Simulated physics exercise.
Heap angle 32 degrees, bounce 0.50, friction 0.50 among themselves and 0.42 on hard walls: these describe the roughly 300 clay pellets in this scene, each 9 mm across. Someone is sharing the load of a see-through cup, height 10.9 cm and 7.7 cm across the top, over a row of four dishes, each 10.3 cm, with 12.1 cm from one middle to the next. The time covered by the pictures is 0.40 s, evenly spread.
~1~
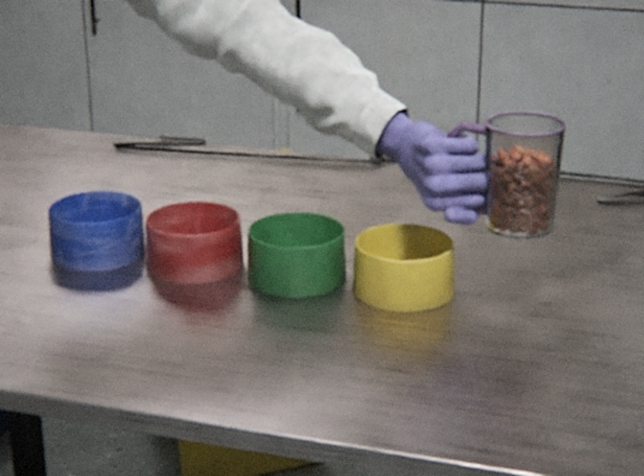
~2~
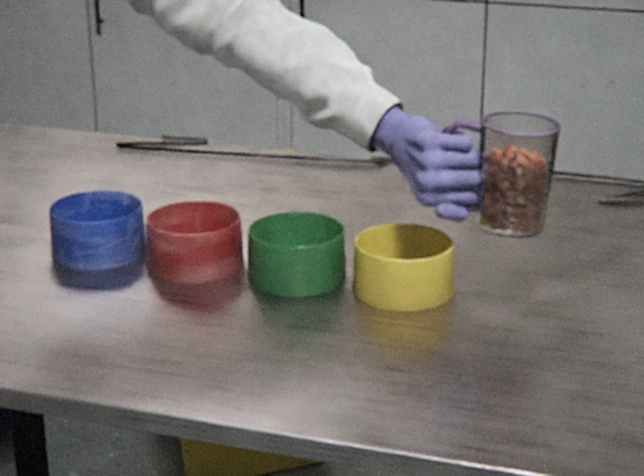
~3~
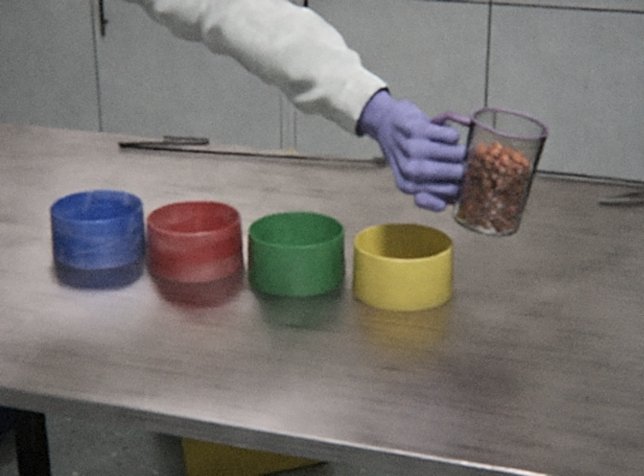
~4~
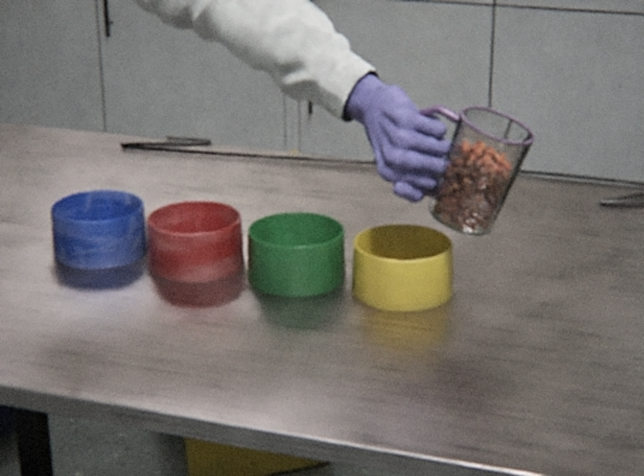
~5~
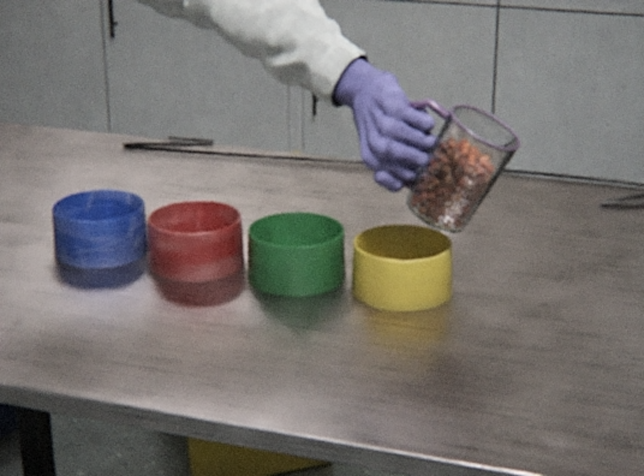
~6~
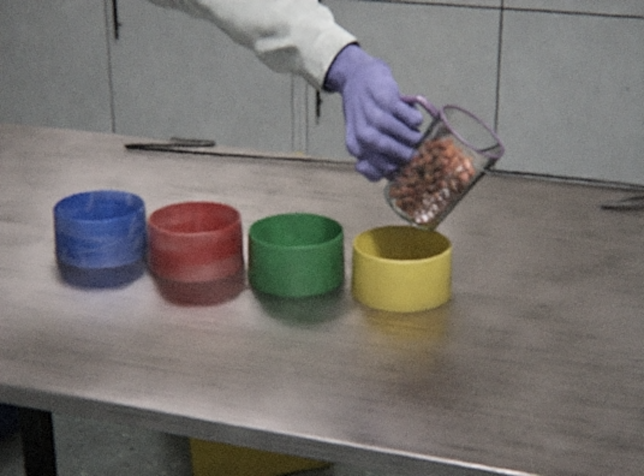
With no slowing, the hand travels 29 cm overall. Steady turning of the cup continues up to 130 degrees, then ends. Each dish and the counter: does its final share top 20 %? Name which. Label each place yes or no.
Red: No. Blue: No. Green: Yes. Yellow: No. Counter: No.
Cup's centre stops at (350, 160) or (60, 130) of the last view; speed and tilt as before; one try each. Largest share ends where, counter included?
Most lands at yellow on the first run and at green on the second.
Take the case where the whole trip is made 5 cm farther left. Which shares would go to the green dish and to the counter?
Green 60; counter 40.
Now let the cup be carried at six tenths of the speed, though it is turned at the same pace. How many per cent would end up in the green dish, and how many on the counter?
Green: 0; counter: 0.
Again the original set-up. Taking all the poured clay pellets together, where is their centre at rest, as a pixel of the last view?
Close to pixel (302, 258).
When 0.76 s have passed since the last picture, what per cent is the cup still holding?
95 per cent.
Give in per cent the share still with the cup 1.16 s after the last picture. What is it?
Roughly 10 in a hundred.
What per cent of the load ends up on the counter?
I'd reckon around 0 per cent.
Then, 0.46 s after the last picture, tilt 81 degrees; cup holds 100 %.
Then, 0.76 s after the last picture, tilt 111 degrees; cup holds 95 %.
Then, 1.16 s after the last picture, tilt 130 degrees; cup holds 10 %, green 90 %.
In the end, red 0 %, blue 0 %, green 100 %, yellow 0 %, counter 0 %.
